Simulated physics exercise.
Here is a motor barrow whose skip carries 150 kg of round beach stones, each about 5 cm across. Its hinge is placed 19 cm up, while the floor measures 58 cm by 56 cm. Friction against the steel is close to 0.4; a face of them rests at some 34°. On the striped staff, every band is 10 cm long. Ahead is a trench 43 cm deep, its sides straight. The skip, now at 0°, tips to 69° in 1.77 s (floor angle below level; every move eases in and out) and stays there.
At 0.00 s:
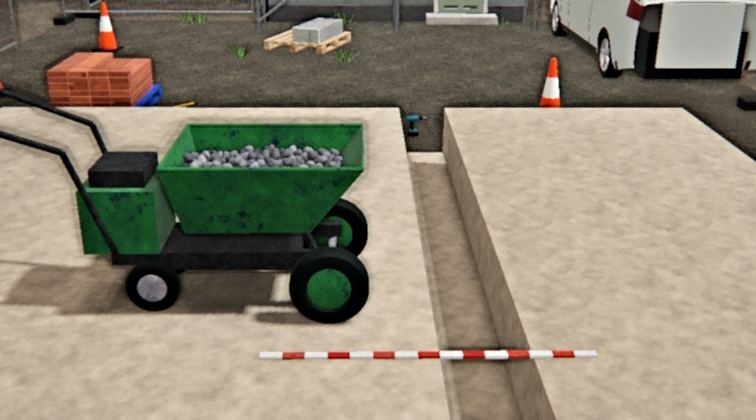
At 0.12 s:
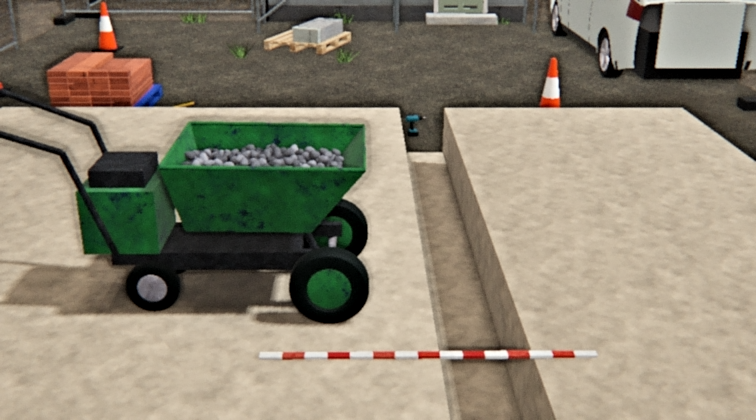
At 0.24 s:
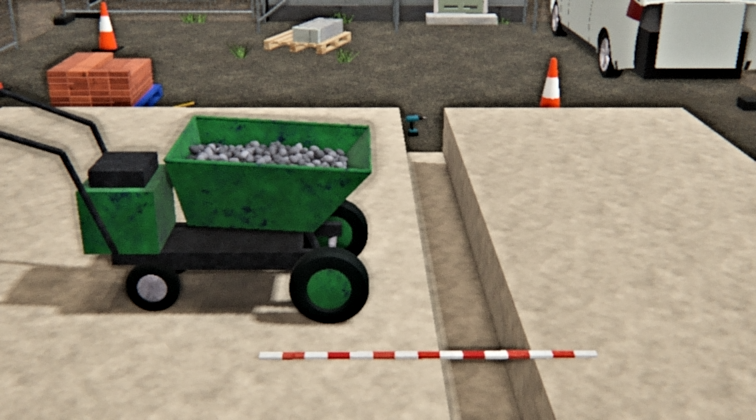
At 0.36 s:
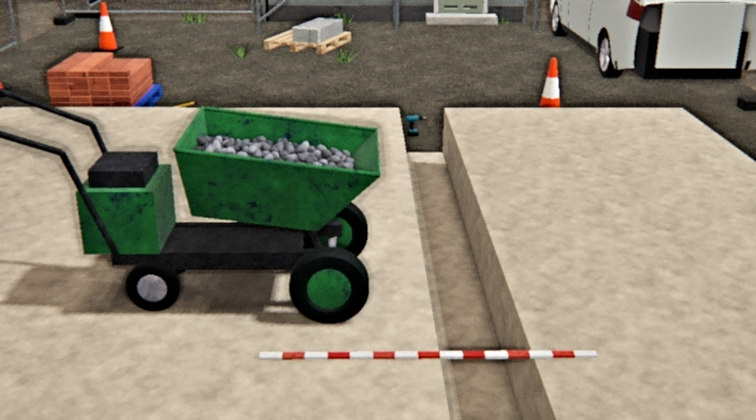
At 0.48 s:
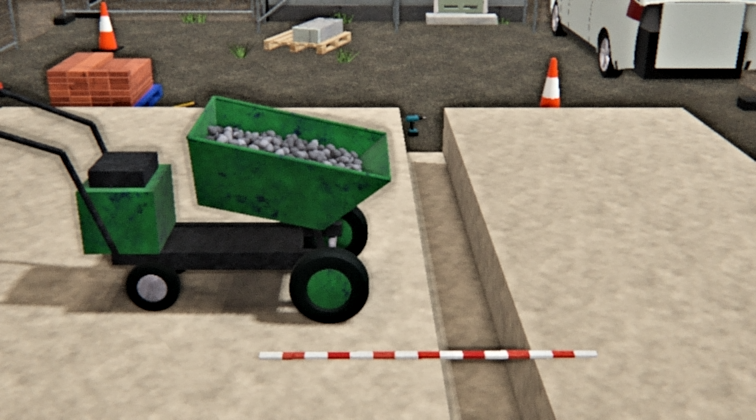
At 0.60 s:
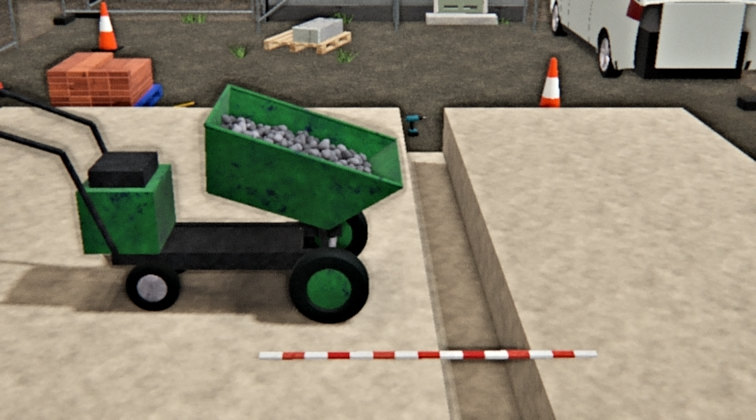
On a building site, a green motor barrow standing beside a narrow trench steadily tilting its stone-filled skip forward to the right.
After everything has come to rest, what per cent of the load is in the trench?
I would say 81 percent.
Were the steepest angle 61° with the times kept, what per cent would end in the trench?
It comes out at about 75 percent.
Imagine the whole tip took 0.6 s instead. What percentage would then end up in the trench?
I'd put it at some 50 in a hundred.
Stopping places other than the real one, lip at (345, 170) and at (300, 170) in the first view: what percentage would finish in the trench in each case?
Result: Close to 95 then close to 95 per cent.
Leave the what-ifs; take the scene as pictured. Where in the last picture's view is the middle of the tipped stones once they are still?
Middle at around (485, 347), I'd say.
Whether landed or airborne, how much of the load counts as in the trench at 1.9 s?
About 40 per cent by then.
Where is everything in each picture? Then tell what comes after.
The first frame shows lip at (363, 170), floor tilted 0°, highest stones at (272, 155).
The second frame shows lip at (365, 171), floor tilted 1°, highest stones at (261, 155); the stones move at 0.1 m/s on average.
The third frame shows lip at (371, 172), floor tilted 3°, highest stones at (246, 153); the stones move at 0.3 m/s on average.
In the fourth frame, the skip is at 7°, its lip at (380, 175); the top of the load is at (216, 145); the stones move at 0.4 m/s on average.
In the fifth frame, the skip is at 12°, its lip at (391, 180); the top of the load is at (222, 134); the stones move at 0.4 m/s on average.
In the sixth frame, the skip is at 18°, its lip at (403, 187); the top of the load is at (235, 124); the stones move at 0.5 m/s on average.
After 1.3 s the floor is at 58°; 100 % in the skip; the foremost stones are at (455, 224).
After 1.9 s the floor is at 69°; 48 % in the skip, 40 % in the trench, 12 % past the trench; the foremost stones are at (583, 291).
After 2.2 s the floor is at 69°; 22 % in the skip, 59 % in the trench, 19 % past the trench; the foremost stones are at (657, 290).
After 4.2 s the floor is at 69°; 0 % in the skip, 81 % in the trench, 19 % past the trench; the foremost stones are at (701, 291).
